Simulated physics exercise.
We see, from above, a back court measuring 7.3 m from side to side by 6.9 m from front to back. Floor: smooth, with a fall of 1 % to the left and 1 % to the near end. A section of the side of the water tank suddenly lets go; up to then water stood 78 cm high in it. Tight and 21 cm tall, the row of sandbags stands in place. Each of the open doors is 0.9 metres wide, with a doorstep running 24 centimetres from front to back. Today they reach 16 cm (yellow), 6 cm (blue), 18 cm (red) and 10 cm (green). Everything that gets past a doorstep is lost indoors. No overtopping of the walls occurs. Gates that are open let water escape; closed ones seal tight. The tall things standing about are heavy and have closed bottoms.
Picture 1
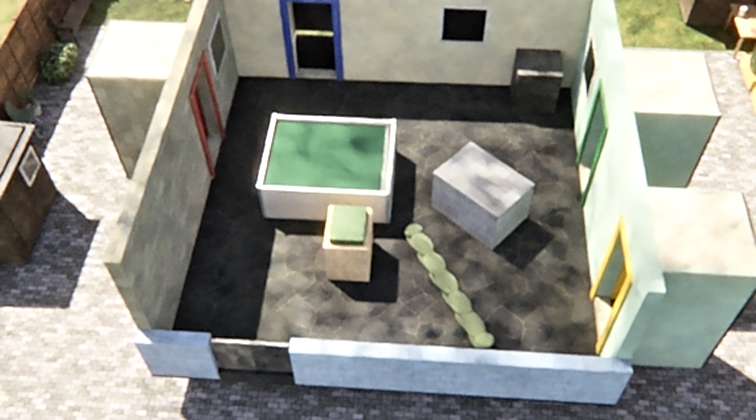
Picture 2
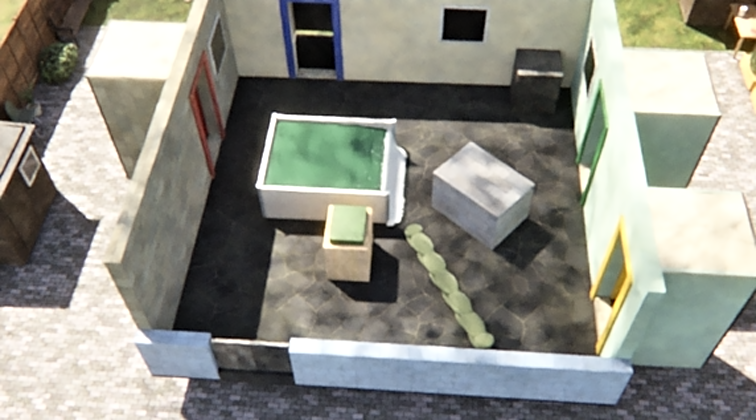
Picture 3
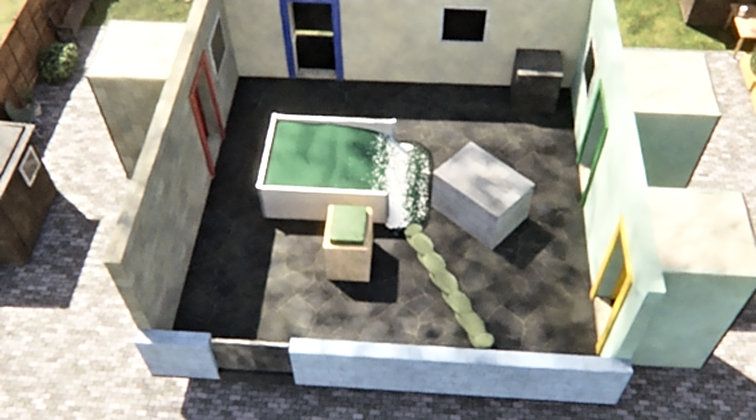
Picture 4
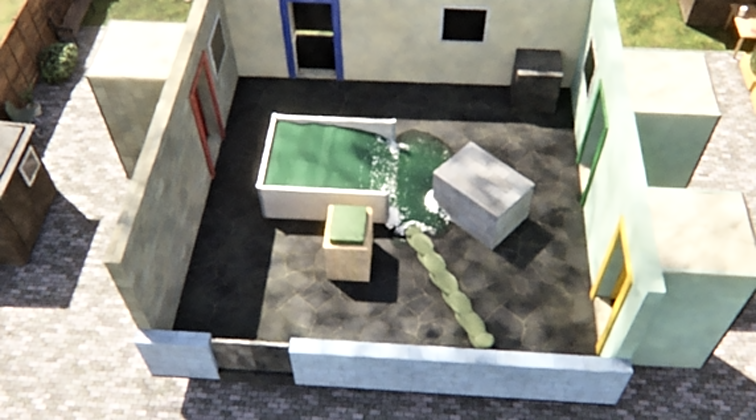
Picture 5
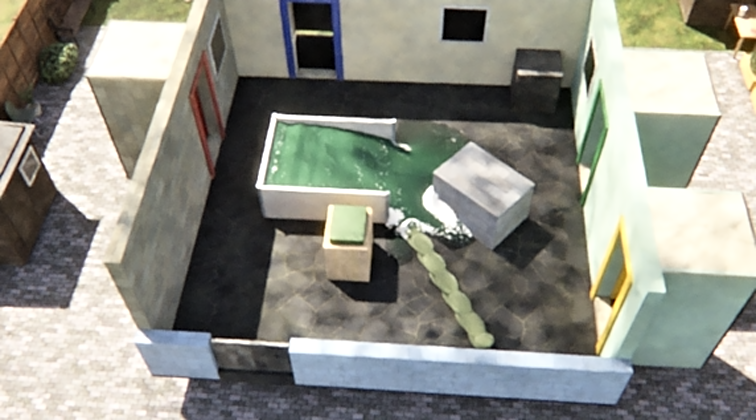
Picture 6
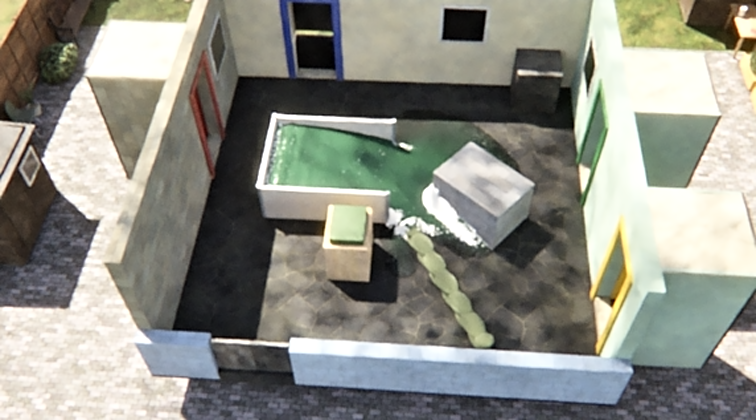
Green water bursts through the right side of a white-walled tank in a walled court, foaming as it spreads across the dark floor and around a large grey block, while the level in the tank drops slightly.
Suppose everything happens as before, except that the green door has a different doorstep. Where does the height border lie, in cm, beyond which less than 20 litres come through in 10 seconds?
It lies at roughly 9 cm.
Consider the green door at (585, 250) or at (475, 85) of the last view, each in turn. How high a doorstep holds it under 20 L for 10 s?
Around 11.0 and 26 cm respectively.
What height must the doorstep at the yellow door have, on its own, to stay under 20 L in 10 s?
I'd raise yellow to close to 15 cm.
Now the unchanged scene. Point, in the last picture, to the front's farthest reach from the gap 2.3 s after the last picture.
In the last picture, around (598, 381).
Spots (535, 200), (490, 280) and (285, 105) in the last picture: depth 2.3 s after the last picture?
About 1, 9 and 0 cm.
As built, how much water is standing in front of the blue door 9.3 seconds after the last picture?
Depth: Near 3.0 cm.
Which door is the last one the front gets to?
That would be the red door.
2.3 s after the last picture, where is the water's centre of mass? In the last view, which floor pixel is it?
About (445, 184).
Then, 0.7 s after the last picture water covers 30 % of the floor, deepest (52 cm) near (429, 200); 9 cm at the green door, 1 litre in over its 10 cm doorstep.
Then, 2.3 s after the last picture water covers 50 % of the floor, deepest (35 cm) near (564, 379); 12 cm at the green door, 7 litres in over its 10 cm doorstep.
Then, 9.3 s after the last picture water covers 95 % of the floor, deepest (14 cm) near (466, 298); 6 cm at the green door, 14 litres in over its 10 cm doorstep.
At the green door as built, the water peaked near 13 cm, 2.9 s after the last picture.
With a doorstep of 7.5 cm, 33 litres would have come in within the 10 s; with 10 cm, 14 litres. So under 20 litres takes about 9 cm.
